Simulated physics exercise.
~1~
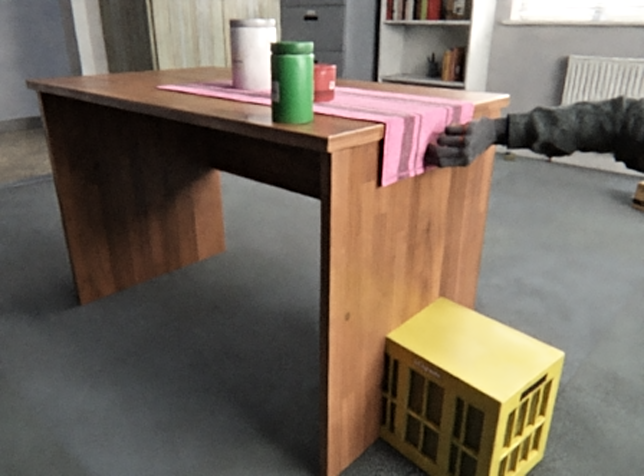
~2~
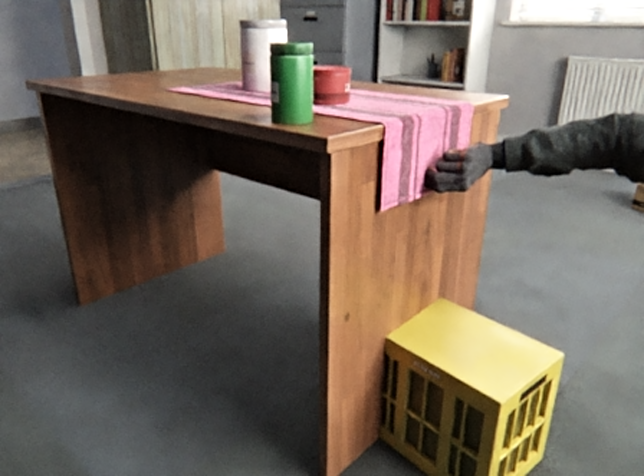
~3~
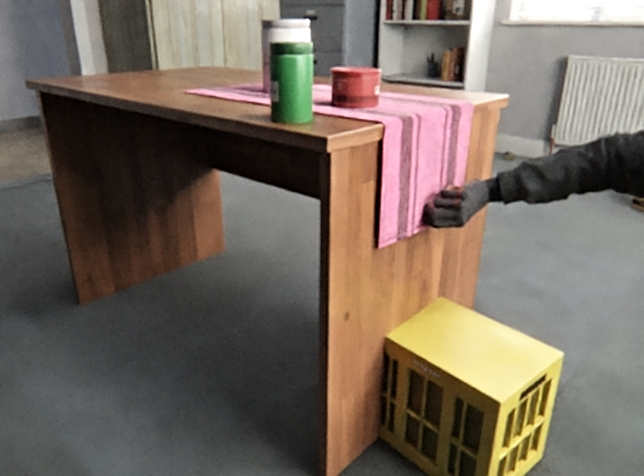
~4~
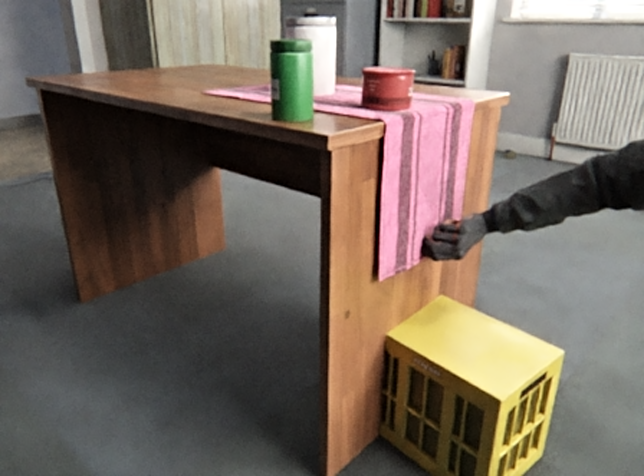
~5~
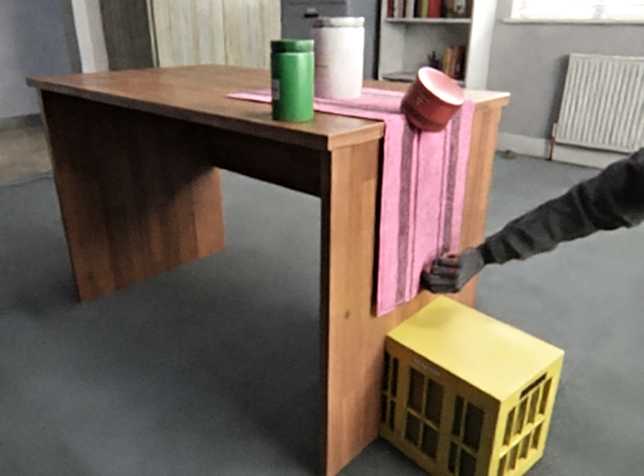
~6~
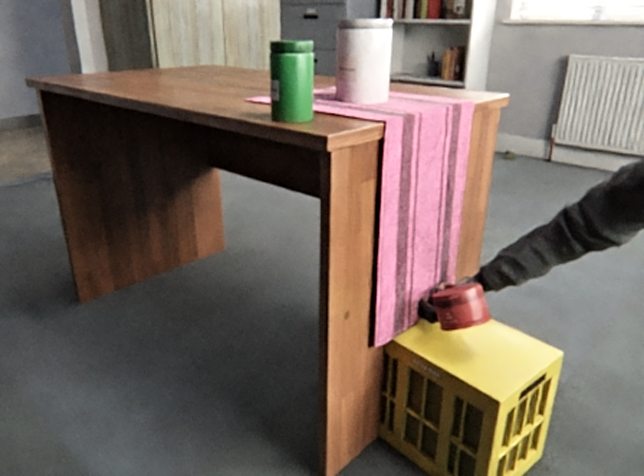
On a wooden table, a gloved hand pulls down a pink cloth, and the red tub falls off.
